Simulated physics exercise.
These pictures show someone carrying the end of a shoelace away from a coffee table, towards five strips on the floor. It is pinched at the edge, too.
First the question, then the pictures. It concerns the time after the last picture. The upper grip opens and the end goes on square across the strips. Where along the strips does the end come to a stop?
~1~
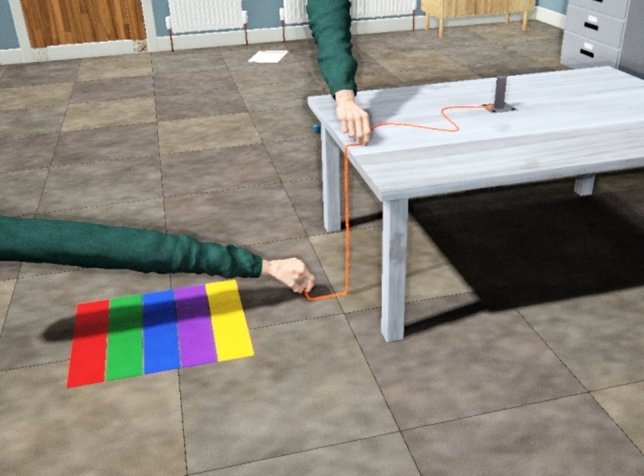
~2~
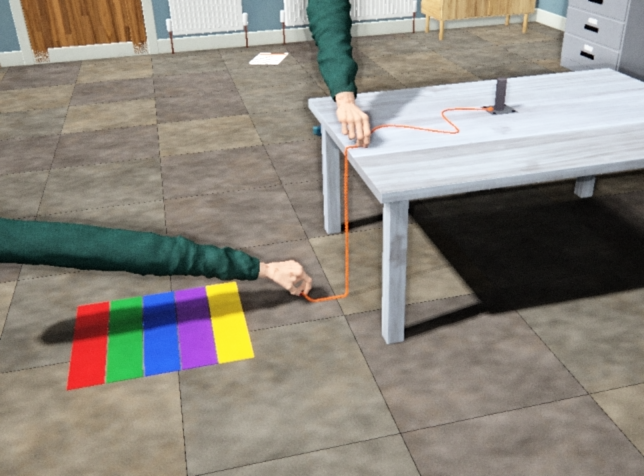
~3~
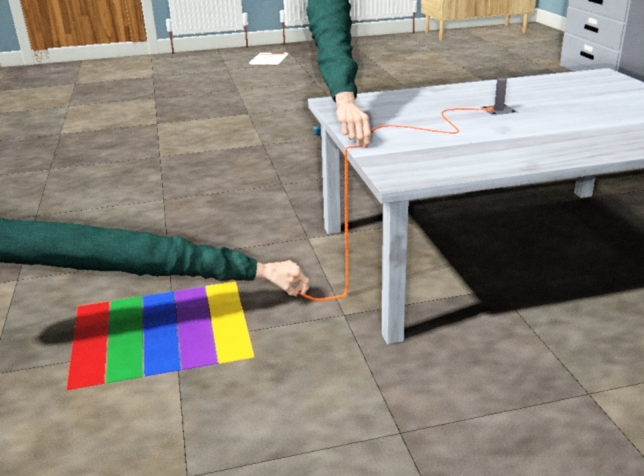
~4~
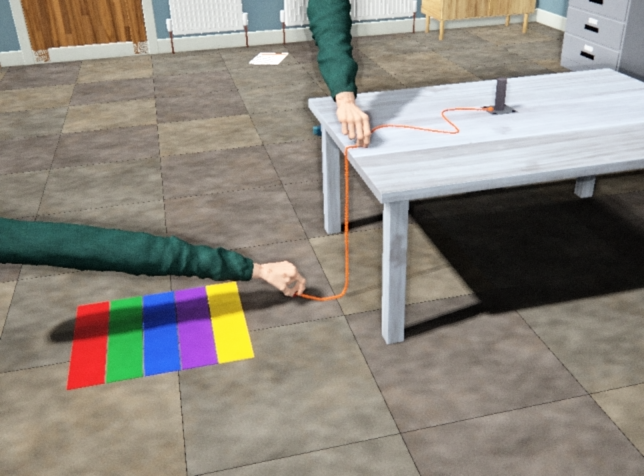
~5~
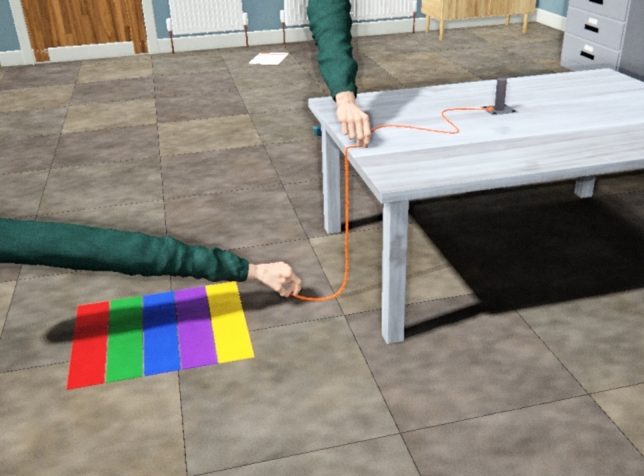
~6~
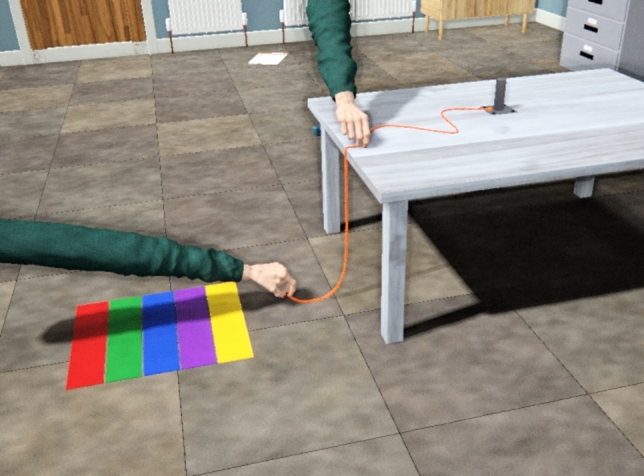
Above the red strip.
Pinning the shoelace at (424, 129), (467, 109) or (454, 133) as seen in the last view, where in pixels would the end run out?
Going try by try, I'd put it close to (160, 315), then (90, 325), and finally (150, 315).
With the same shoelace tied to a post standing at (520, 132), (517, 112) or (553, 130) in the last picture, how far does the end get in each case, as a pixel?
Try 1 about (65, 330), try 2 about (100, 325), try 3 about (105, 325).
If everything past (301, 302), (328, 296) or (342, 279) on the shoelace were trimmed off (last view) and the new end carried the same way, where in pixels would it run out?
Going through them in turn gives (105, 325), (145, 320) and finally (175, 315).
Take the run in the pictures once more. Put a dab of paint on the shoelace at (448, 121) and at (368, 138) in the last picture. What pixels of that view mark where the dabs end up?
First one: (421, 123); second one: (292, 172).
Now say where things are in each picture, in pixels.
The first frame shows end (305, 290); yellow (233, 342); purple (198, 349); blue (162, 355); green (125, 361); red (87, 368).
The second frame shows end (303, 293); shoelace through (457, 109) (458, 130) (392, 126) (357, 147) (346, 214) (347, 279).
The third frame shows end (300, 293).
The fourth frame shows end (297, 294); shoelace through (457, 109) (458, 130) (393, 126) (357, 147) (347, 214) (347, 279).
The fifth frame shows end (292, 294).
The sixth frame shows end (287, 295); shoelace through (457, 109) (457, 130) (392, 126) (356, 147) (347, 214) (342, 279).
A little later, end near (155, 316); over blue.
Next, end near (110, 323); over green.
When it is tight, end near (83, 327); over red. The end stops over the red strip.
